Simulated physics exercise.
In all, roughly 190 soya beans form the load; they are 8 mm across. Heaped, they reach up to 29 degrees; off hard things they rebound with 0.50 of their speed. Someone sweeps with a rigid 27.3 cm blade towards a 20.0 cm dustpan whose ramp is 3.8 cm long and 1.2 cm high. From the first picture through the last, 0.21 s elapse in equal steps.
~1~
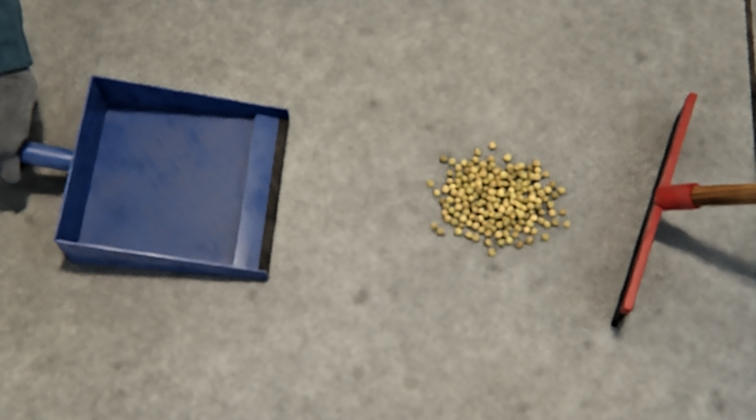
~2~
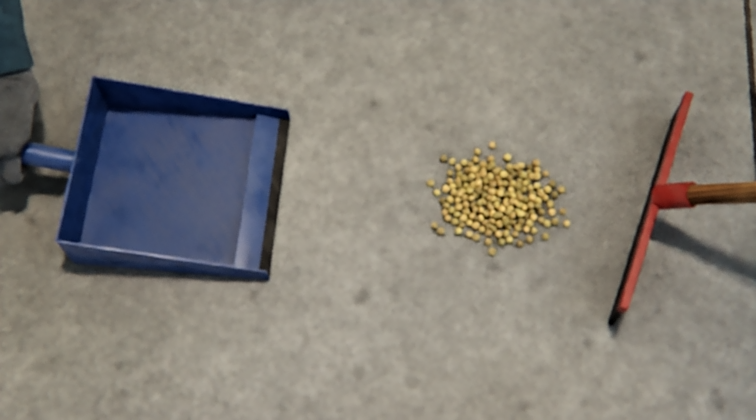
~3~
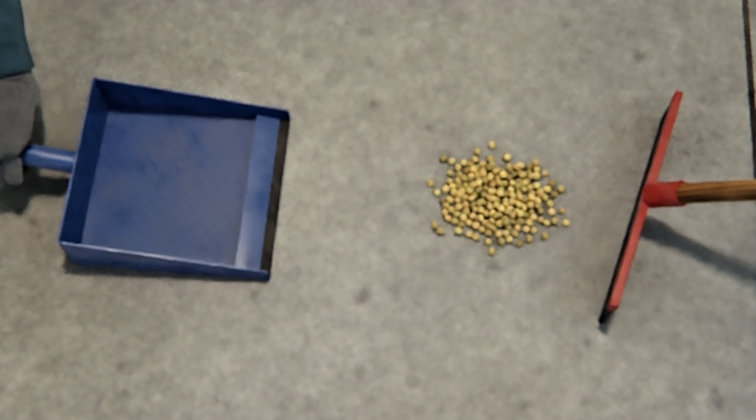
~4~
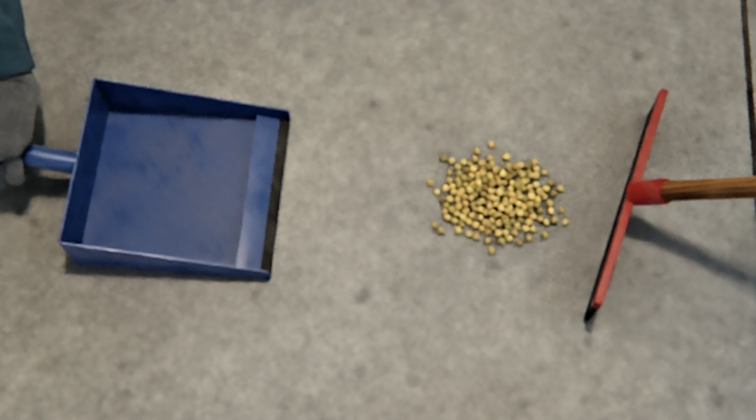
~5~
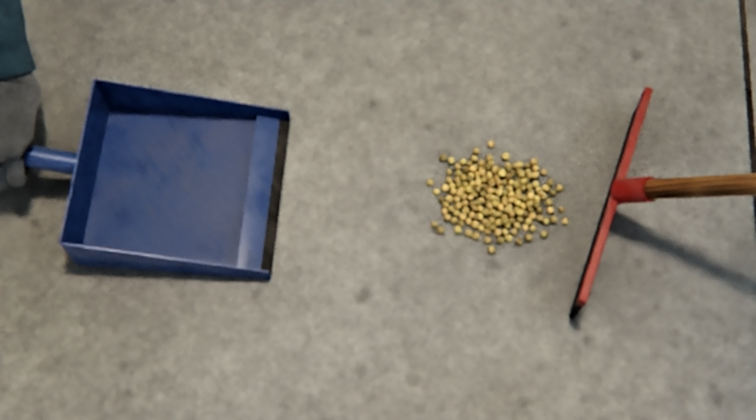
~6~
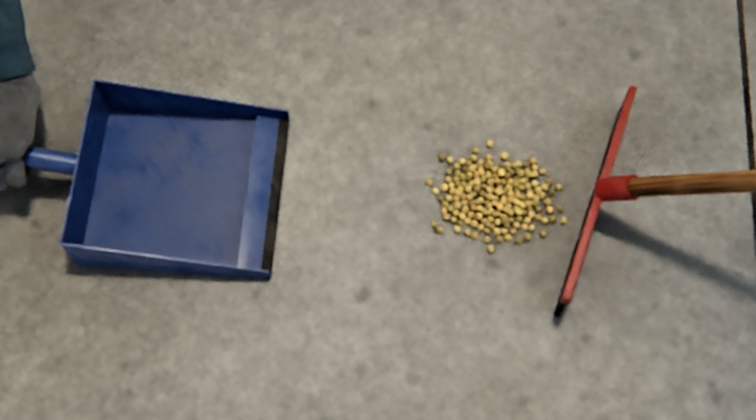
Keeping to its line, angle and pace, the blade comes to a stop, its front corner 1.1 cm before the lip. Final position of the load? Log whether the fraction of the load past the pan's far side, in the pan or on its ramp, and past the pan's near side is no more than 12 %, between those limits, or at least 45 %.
Far side: Between the limits; pan: No more than 12 %; near side: No more than 12 %.
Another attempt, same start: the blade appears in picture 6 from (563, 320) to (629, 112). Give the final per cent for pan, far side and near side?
Pan 0, far 10, near 5.
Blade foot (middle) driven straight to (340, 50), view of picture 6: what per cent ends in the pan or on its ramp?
That comes to near 5 percent.
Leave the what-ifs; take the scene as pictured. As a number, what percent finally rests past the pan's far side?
Roughly 25 per cent.
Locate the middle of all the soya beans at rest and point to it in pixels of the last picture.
Roughly (305, 160).
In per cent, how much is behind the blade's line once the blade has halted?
Roughly 5 in a hundred.
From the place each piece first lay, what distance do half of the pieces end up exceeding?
Around 24 centimetres.
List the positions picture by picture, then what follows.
Blade from (626, 309) to (690, 101), moved 0.0 cm, 0 of the pieces shifted so far; middle of the pieces at (497, 201); pan at (168, 187), in the first picture.
Blade from (623, 308) to (686, 100), moved 0.3 cm, 0 of the pieces shifted so far; middle of the pieces at (497, 200), in the second picture.
Blade from (613, 306) to (676, 99), moved 1.3 cm, 0 of the pieces shifted so far; middle of the pieces at (497, 200), in the third picture.
Blade from (597, 303) to (661, 97), moved 2.9 cm, 0 of the pieces shifted so far; middle of the pieces at (497, 200), in the fourth picture.
Blade from (581, 301) to (646, 95), moved 4.5 cm, 0 of the pieces shifted so far; middle of the pieces at (496, 199), in the fifth picture.
Blade from (565, 299) to (630, 94), moved 6.1 cm, 0 of the pieces shifted so far; middle of the pieces at (495, 198); pan at (170, 189), in the sixth picture.
Then, 0.39 s after the last picture, middle of the blade 21 cm from the lip; 0 % over the lip, far side 10 %, near side 0 %.
Then, 0.65 s after the last picture, middle of the blade 11 cm from the lip; 0 % over the lip, far side 20 %, near side 0 %.
Then, 1.02 s after the last picture, middle of the blade 5 cm from the lip; 0 % over the lip, far side 25 %, near side 0 %.
In the end, far side 25 %, pan 0 %, near side 0 %, in front of the lip or behind the blade 70 %.
